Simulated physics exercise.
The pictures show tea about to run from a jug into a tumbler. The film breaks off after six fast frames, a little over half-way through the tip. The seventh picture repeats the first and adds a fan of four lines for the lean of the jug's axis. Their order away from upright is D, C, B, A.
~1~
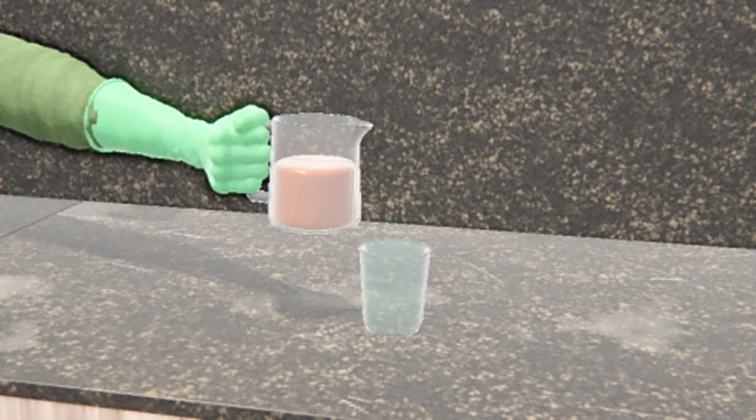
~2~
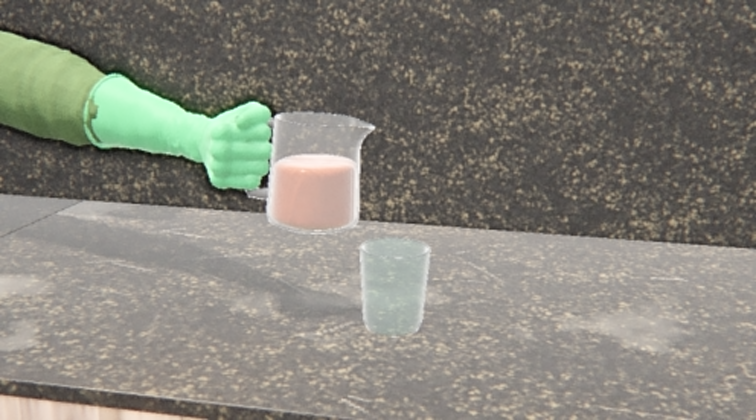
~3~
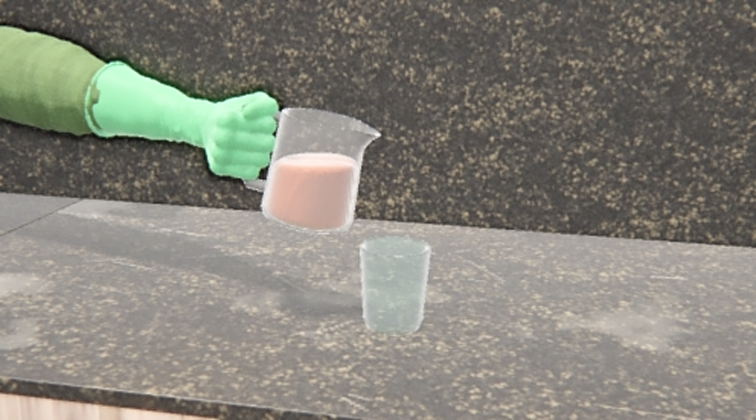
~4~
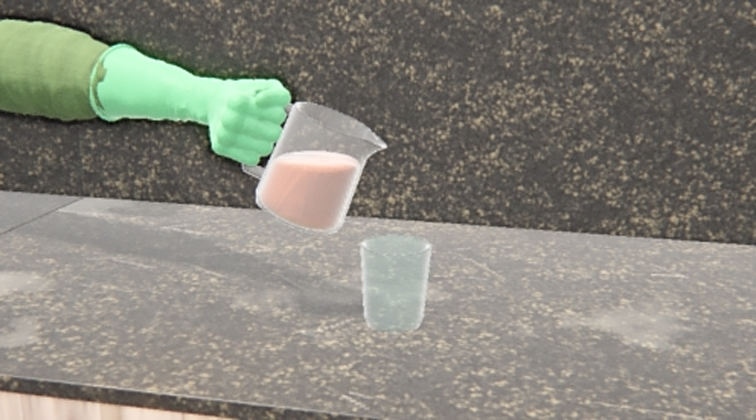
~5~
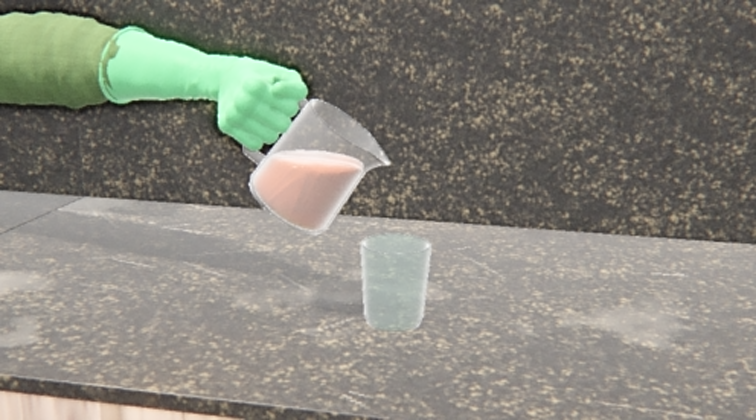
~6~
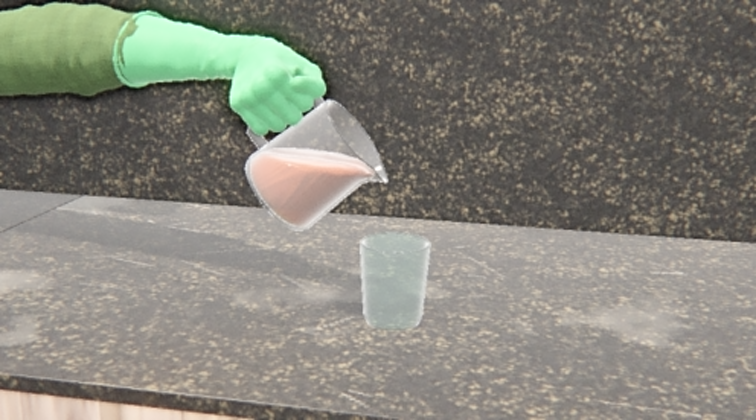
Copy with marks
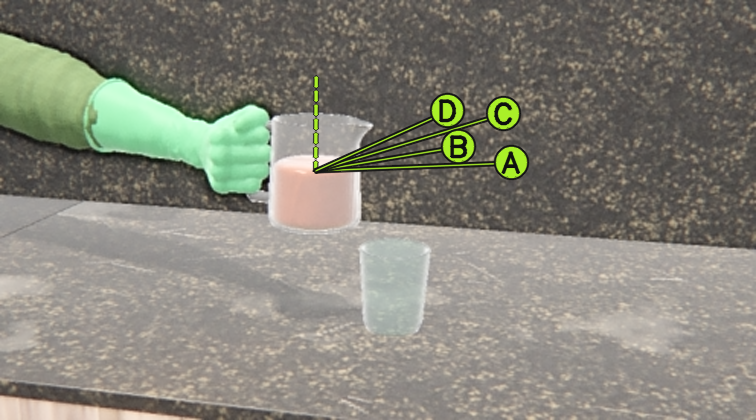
A green-gloved hand holds a clear jug of pinkish liquid upright above a speckled countertop, then tilts it steadily to the right, the liquid shifting toward the spout above an empty tumbler that stays still.
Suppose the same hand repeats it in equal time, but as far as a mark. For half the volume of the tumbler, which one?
The answer is tilt C.
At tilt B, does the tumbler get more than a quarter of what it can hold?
Yes, clearly.
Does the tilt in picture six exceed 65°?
No, it does not.
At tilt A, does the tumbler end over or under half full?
Over.
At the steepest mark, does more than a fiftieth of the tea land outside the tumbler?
Yes, it does.
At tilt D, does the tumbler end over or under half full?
Under.
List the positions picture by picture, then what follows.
The first picture shows upright, lip at (370, 126); rim of the tumbler round (395, 248); nothing has left yet.
The second picture shows tipped about 3°, lip at (373, 128); nothing has left yet.
The third picture shows tipped about 10°, lip at (378, 134); nothing has left yet.
The fourth picture shows tipped about 21°, lip at (384, 146); nothing has left yet.
The fifth picture shows tipped about 35°, lip at (388, 163); nothing has left yet.
The sixth picture shows tipped about 50°, lip at (386, 180); nothing has left yet.
On the marked copy, A at (494, 163); B at (442, 149); C at (487, 118); D at (432, 118).
Choosing A, the tumbler ends with about 75 % of what it can hold; 14 % of the tea is spilt.
Choosing B, the tumbler ends with about 71 % of what it can hold; 4 % of the tea is spilt.
Choosing C, the tumbler ends with about 52 % of what it can hold; 3 % of the tea is spilt.
Choosing D, the tumbler ends with about 32 % of what it can hold; 3 % of the tea is spilt.
